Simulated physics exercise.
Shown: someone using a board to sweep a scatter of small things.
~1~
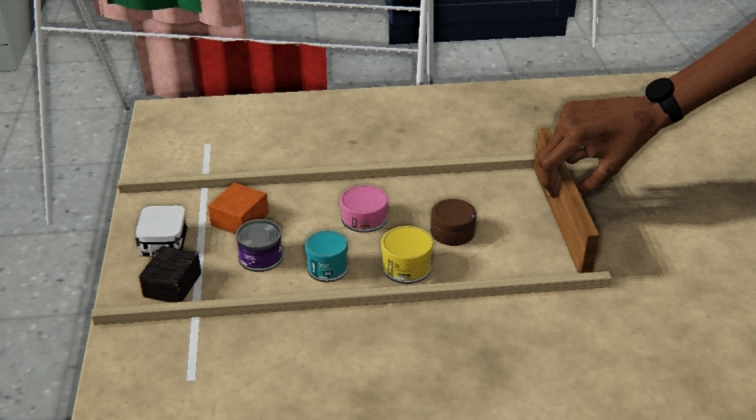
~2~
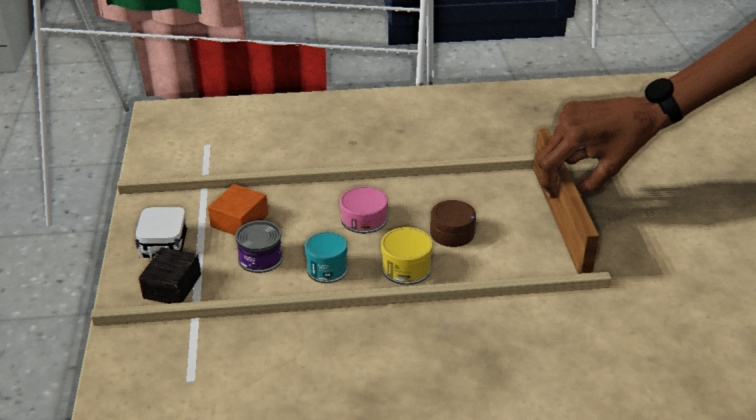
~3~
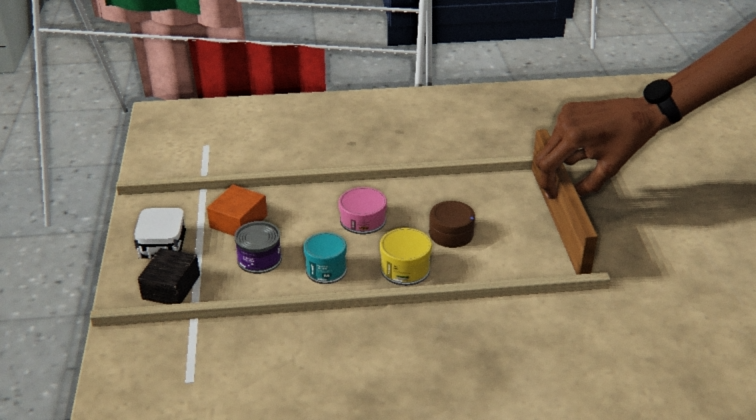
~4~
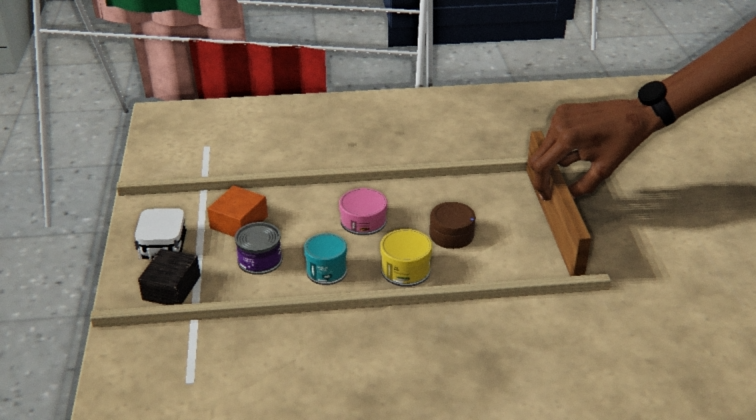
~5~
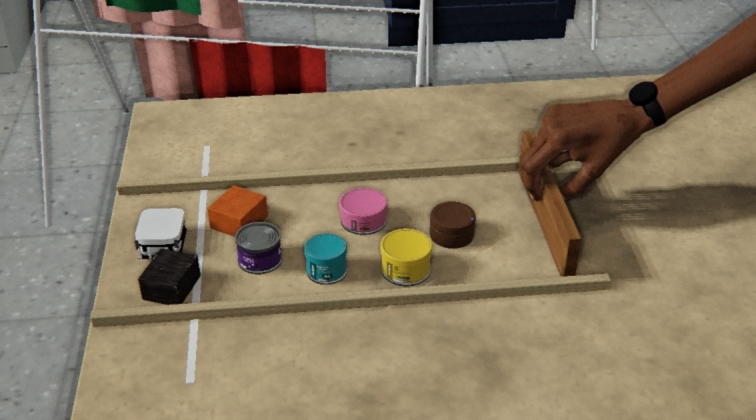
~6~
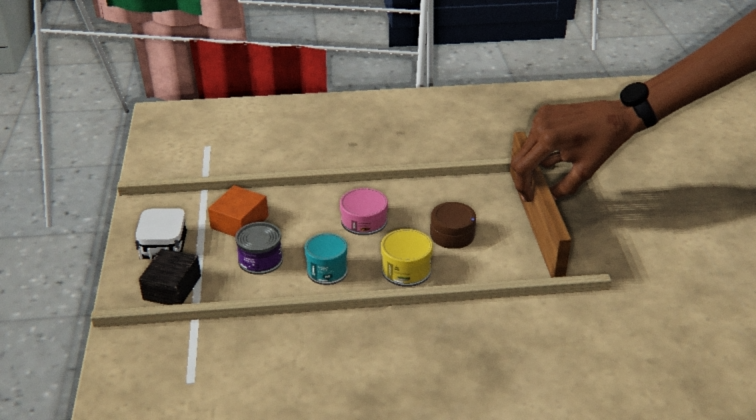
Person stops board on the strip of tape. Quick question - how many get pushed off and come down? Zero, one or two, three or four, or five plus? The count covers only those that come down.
Spilled: A single one or a pair.
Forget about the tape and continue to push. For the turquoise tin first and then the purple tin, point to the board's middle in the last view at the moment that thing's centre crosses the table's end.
The middle is at (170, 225) when it's the turquoise tin, and at (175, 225) when it's the purple tin.
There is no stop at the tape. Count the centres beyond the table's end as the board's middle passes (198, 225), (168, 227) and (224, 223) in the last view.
Place by place: 2, 5 and 0.
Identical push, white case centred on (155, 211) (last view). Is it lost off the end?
Well, from there it does not stay.
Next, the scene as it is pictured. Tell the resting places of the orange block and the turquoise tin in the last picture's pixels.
The orange block ends up near (133, 216), and the turquoise tin near (127, 269).
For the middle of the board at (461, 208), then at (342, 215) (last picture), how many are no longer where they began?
The first number is 1, the next one 5.
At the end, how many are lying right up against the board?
The count in contact is 3.
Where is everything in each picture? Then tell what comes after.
White case (163, 232); black block (171, 275); orange block (239, 209); board (563, 198); tape (201, 244), in the first frame.
Black block (171, 276); pink pot (364, 210), in the second frame.
Orange block (238, 212); turquoise tin (326, 258), in the third frame.
White case (162, 234); brown lid (452, 225), in the fourth frame.
Black block (170, 277); board (547, 202), in the fifth frame.
White case (162, 234); black block (171, 278); orange block (239, 212); board (538, 203); tape (200, 246), in the sixth frame.
Soon after, none off yet; white case at rest near (162, 234); black block at rest near (171, 278); orange block at rest near (239, 212).
After that, none off yet; white case displaced a little near (147, 236); black block displaced a little near (144, 279); orange block displaced about its own width near (190, 214).
In the end, the number that fall off is one or two; gone, black block and white case.
